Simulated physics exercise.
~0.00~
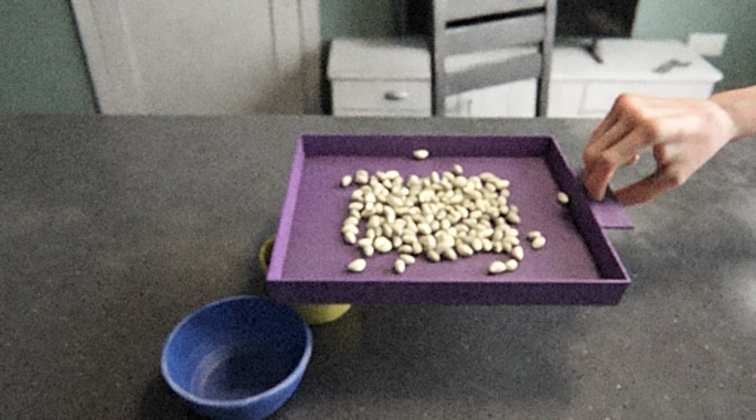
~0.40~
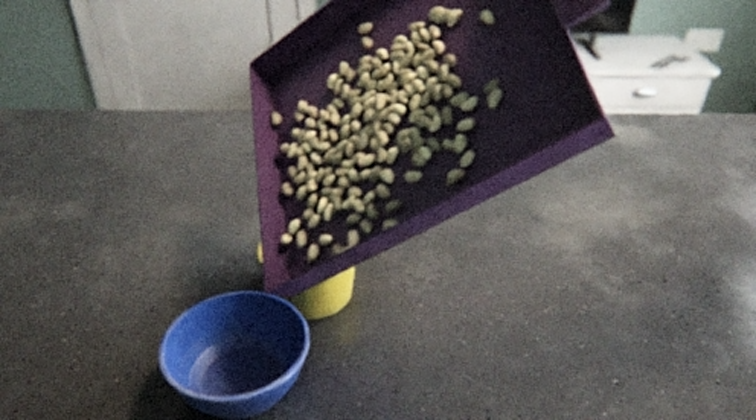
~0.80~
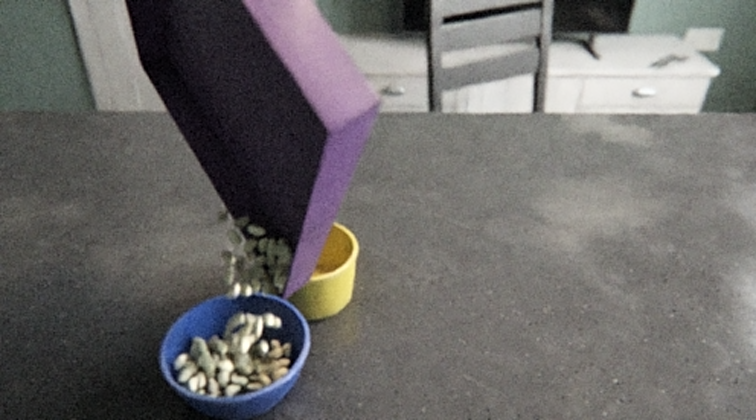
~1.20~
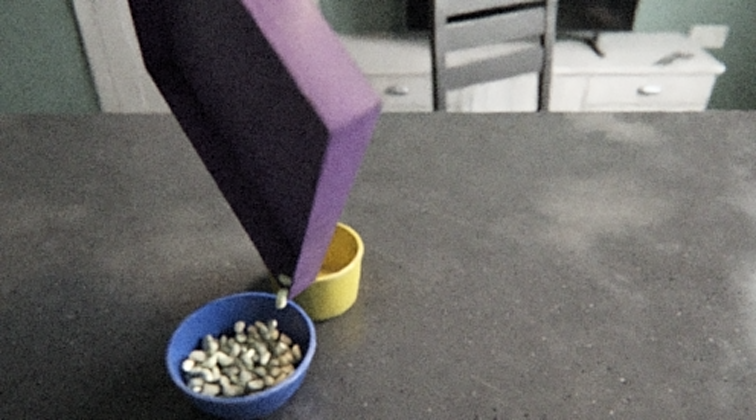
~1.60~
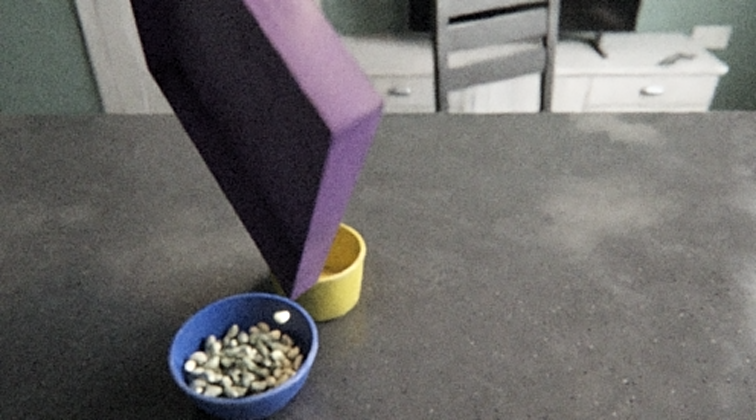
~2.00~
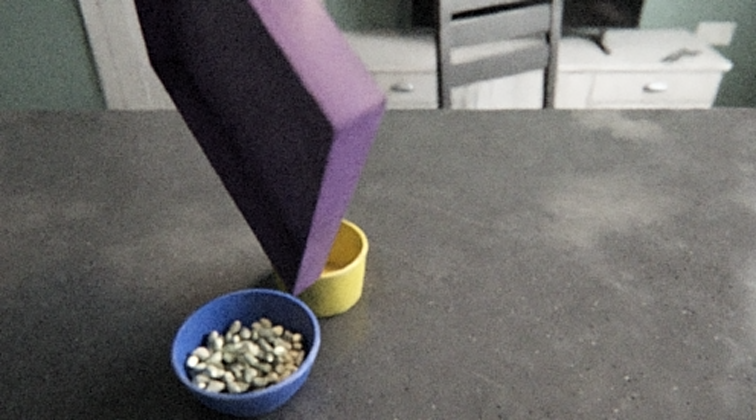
A shallow purple tray holding a spread of white beans hovers above a dark tabletop, with a hand at its right edge and a blue bowl and a yellow dish nearby. The tray rises and tips steeply down toward the left, and the beans gather toward its lower corner. It swings further left until it stands almost on end, pouring the beans in a stream into the blue bowl. The stream thins to a few last beans dropping from the corner. Finally, the tray stays tipped above the bowl, where all the beans lie still.
